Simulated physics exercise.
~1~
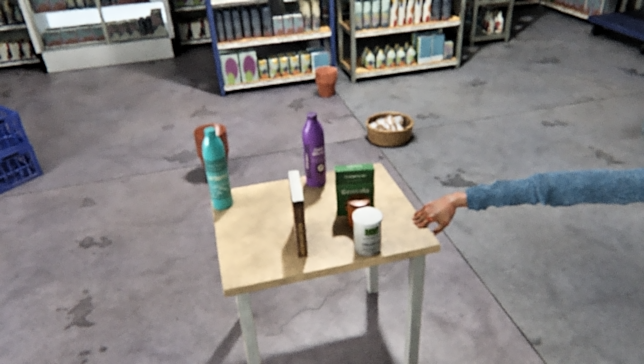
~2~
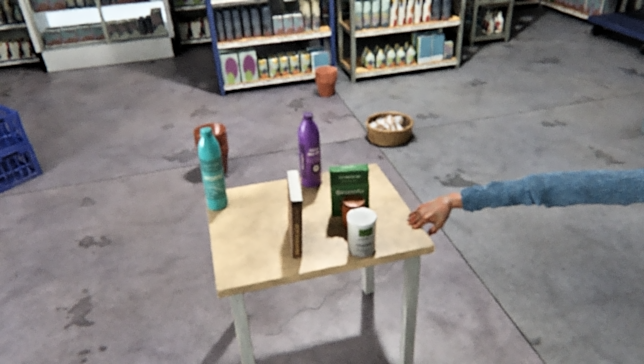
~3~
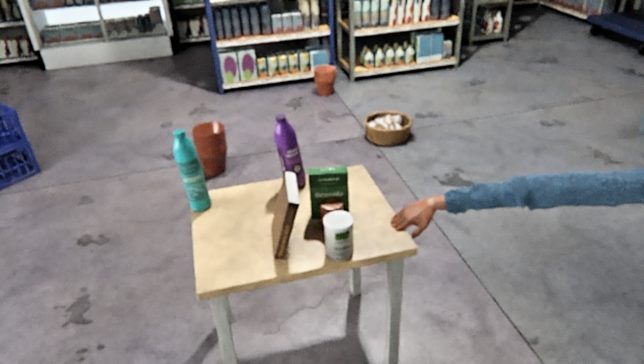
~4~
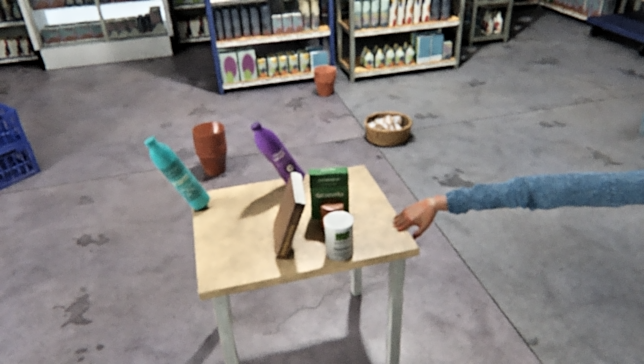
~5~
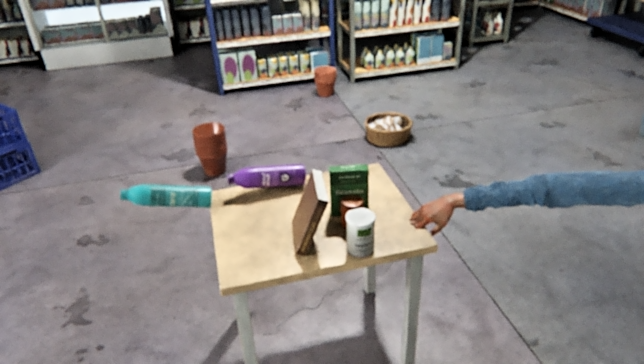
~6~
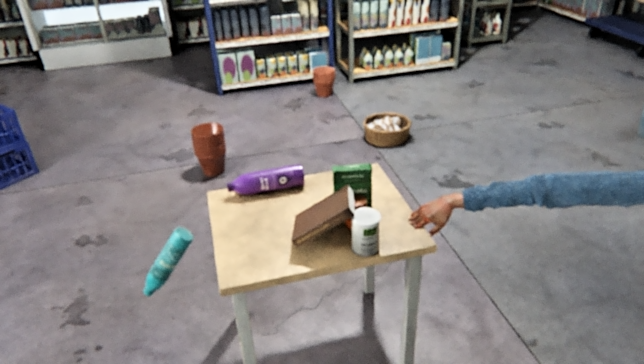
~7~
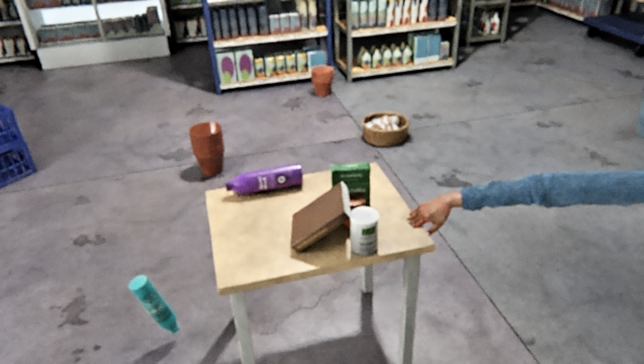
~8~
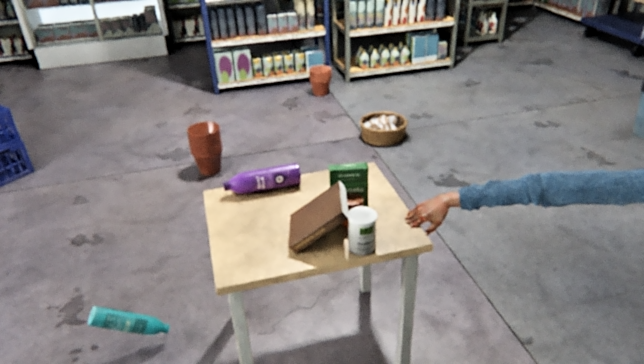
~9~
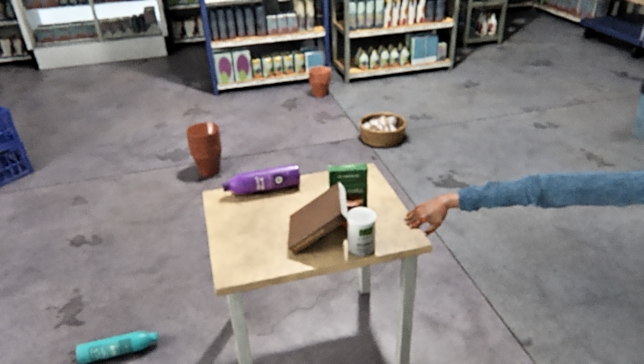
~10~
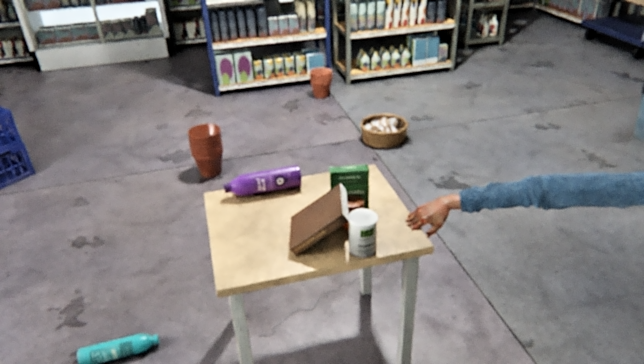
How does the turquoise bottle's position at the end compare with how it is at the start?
At the start the turquoise bottle stands upright on the table. At the end it is lying on its side on the floor to the left.
At the start, a hand in a blue sleeve rests at the right edge of a small wooden table holding a turquoise bottle, a purple bottle, a brown book, a green packet, a white tin and an orange jar. The table slides left, and the book and both bottles begin to tip. It then moves back right as the bottles fall leftward. The turquoise bottle drops off the left side and lands on the floor, while the book slumps over beside the tin. Finally, the turquoise bottle lies on the floor, the purple bottle and book lie toppled on the table, and the rest stay upright.
